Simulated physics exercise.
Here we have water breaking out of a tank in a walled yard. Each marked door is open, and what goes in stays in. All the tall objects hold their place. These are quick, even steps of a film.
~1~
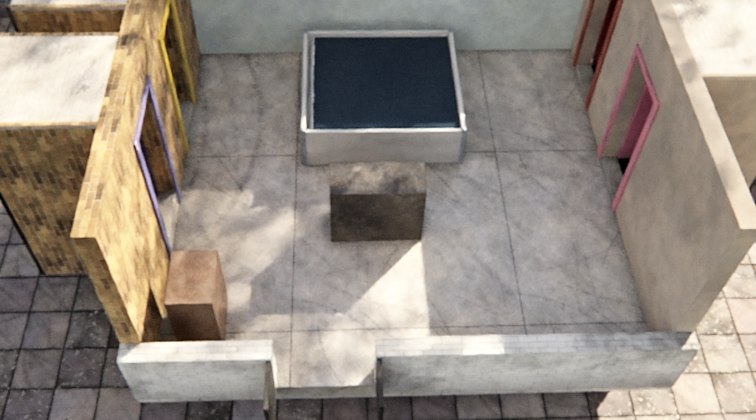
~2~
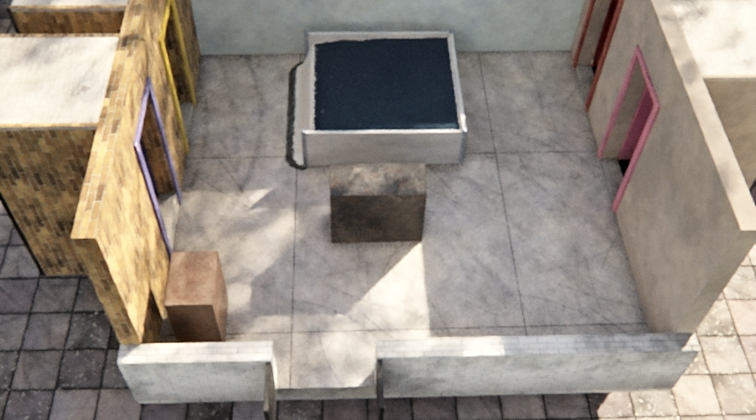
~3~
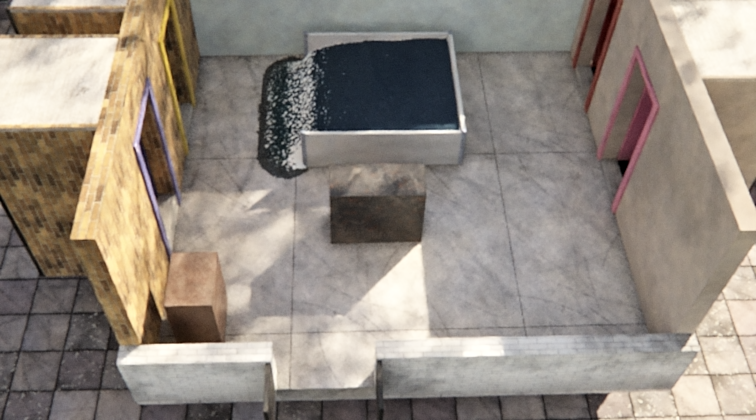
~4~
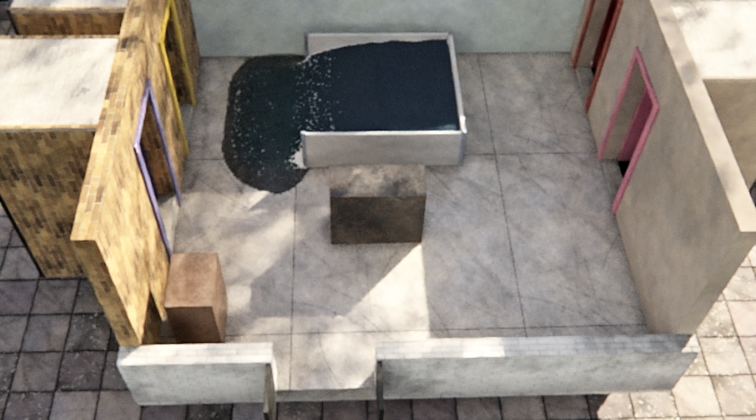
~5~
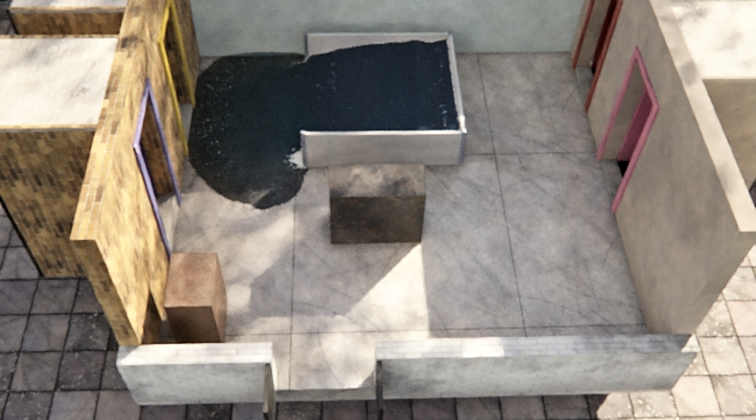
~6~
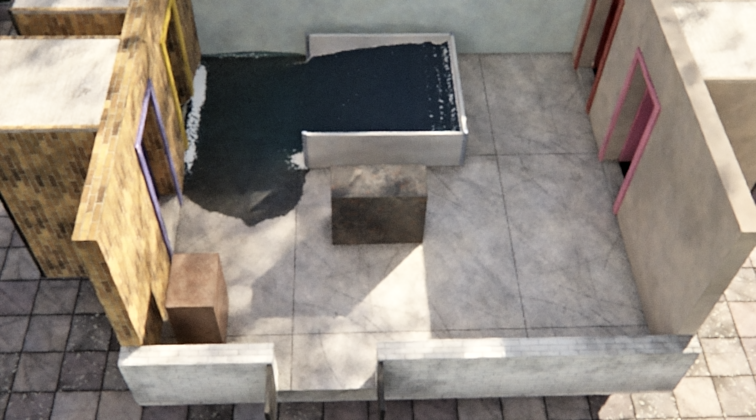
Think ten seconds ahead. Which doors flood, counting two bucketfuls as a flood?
In the end: The yellow door takes more than that; the red door stays under that; the blue door stays under that; the pink door stays under that.
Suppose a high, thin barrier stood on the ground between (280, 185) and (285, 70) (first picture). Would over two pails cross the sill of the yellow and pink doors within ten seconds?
In short: The yellow door takes less, the pink door lets less in.
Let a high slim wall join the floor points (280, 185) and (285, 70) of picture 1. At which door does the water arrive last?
Last comes the pink door.
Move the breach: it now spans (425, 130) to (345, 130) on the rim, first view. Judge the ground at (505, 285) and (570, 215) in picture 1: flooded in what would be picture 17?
One after the other: Flooded, under water.
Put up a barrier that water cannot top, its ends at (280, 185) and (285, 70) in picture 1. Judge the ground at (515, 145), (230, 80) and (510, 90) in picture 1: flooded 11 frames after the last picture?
In turn: Clear, covered, no water.
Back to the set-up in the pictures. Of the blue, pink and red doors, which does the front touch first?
That is the blue one.
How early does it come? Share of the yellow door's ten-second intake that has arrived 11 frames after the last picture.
Roughly 55 per cent.
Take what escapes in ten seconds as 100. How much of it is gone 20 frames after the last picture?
Close to 55 %.
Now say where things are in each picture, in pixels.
The first picture shows the open tank at (381, 82) is whole and still.
In the second picture, water pours out at (308, 104) and has run to (302, 66).
In the third picture, water pours out at (308, 106) and has run to (284, 62).
In the fourth picture, the front is at (259, 59), out from the gap at (308, 107).
In the fifth picture, water pours out at (308, 107) and has run to (226, 59).
In the sixth picture, water pours out at (309, 108) and has run to (184, 187).
A moment on, water covers 20 % of the floor; the yellow door far over two buckets in, the red door not reached, the blue door wet at the sill, nothing in, the pink door not reached.
Next, water covers 25 % of the floor; the yellow door far over two buckets in, the red door not reached, the blue door wet at the sill, nothing in, the pink door not reached.
Then, water covers 45 % of the floor; the yellow door far over two buckets in, the red door not reached, the blue door wet at the sill, nothing in, the pink door not reached.
Later, water covers 70 % of the floor; the yellow door far over two buckets in, the red door under two buckets in, the blue door wet at the sill, nothing in, the pink door wet at the sill, nothing in.
In the end, water covers 95 % of the floor; the yellow door far over two buckets in, the red door under two buckets in, the blue door wet at the sill, nothing in, the pink door under two buckets in.
